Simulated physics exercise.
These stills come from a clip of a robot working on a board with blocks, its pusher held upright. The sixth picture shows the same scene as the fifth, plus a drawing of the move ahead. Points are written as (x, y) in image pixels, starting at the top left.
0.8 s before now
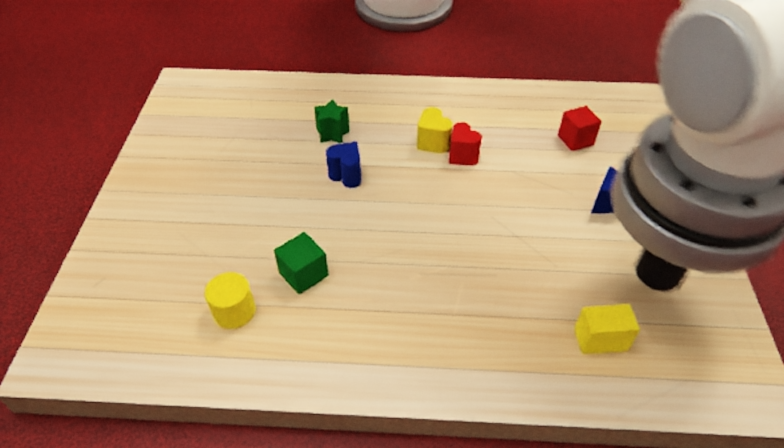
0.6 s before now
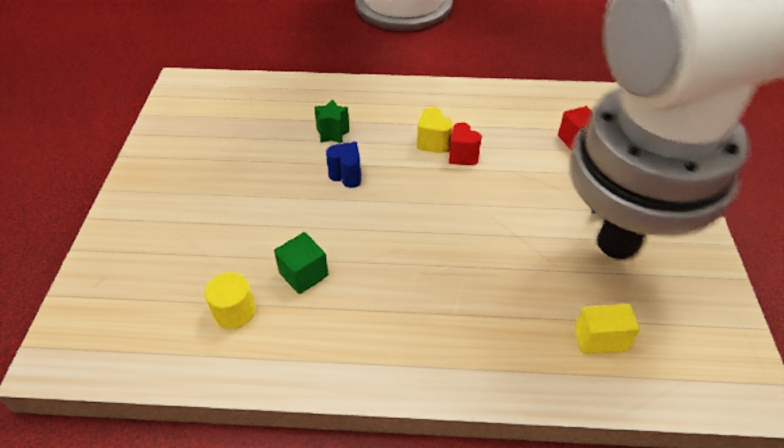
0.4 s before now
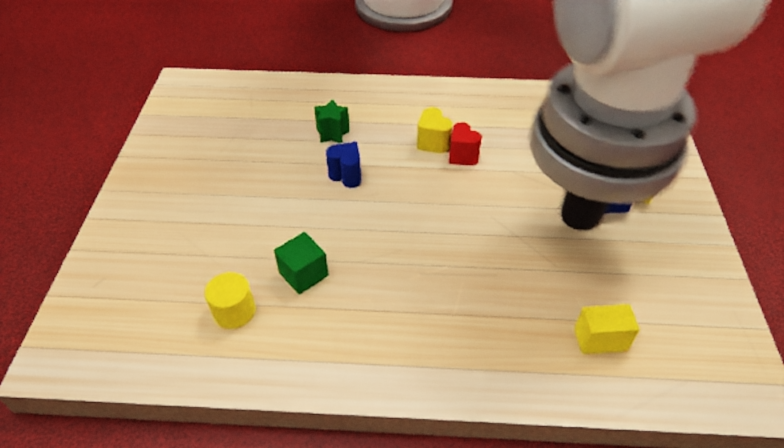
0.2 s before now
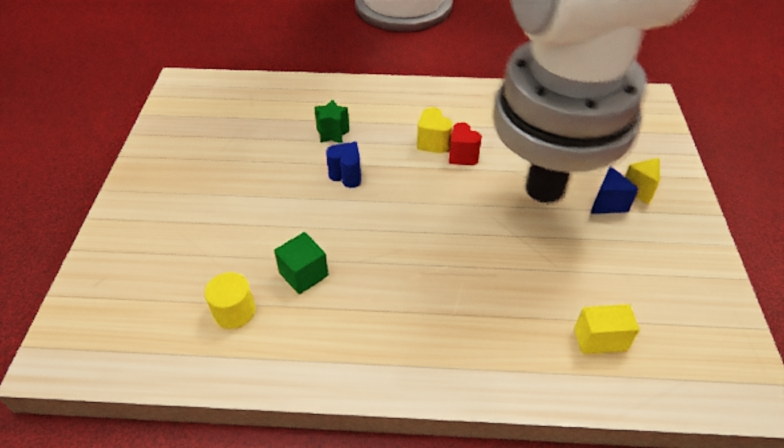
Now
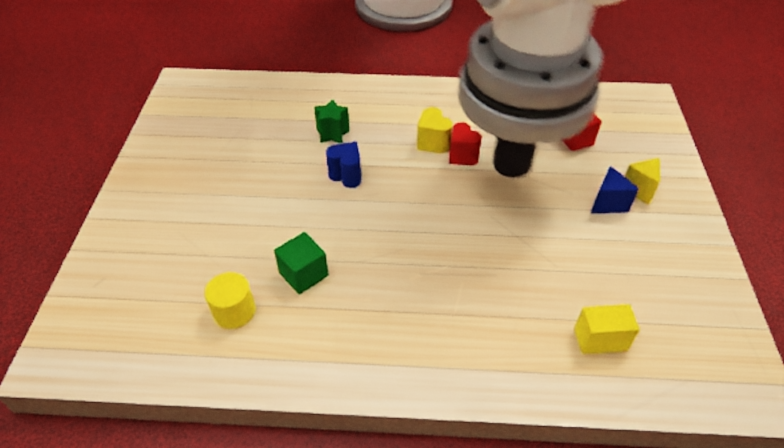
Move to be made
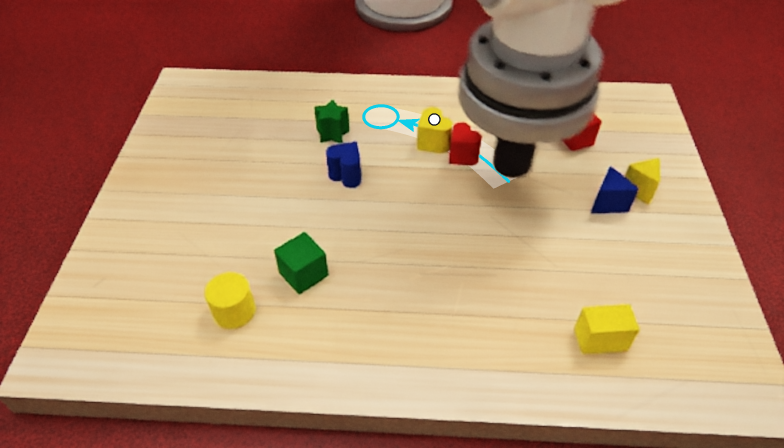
A robot arm with a black tip moved steadily up and to the left above a wooden board, nearing the red and yellow hearts, while the colored blocks all stayed still.
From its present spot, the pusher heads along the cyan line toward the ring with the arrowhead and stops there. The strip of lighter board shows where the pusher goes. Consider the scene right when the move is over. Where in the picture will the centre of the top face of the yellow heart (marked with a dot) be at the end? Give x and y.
At pixel (345, 94).
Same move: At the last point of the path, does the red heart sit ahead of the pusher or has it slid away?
As far as I can tell, the red heart is still leading the way in front of the pusher.
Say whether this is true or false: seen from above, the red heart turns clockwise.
The statement is correct.
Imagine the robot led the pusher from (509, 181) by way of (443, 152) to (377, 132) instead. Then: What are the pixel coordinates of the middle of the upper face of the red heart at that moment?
It should be at about (426, 100).
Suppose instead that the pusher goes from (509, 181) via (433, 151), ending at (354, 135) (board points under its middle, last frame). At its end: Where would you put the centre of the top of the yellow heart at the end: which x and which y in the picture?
About (403, 97).
The drawn path runs from (509, 181) over (472, 151) and (429, 129) to (381, 117); the dot is on the yellow heart.
The first path, step by step. One third of the way, pusher (473, 134); yellow heart (407, 110), turned 15° anticlockwise; red heart (440, 118), turned 15° anticlockwise.
Two thirds of the way, pusher (429, 113); yellow heart (370, 100), turned 90° anticlockwise; red heart (398, 95).
At the end, pusher (381, 101); green star (327, 111); yellow heart (345, 94), turned 140° anticlockwise; red heart (365, 77), turned 65° clockwise.
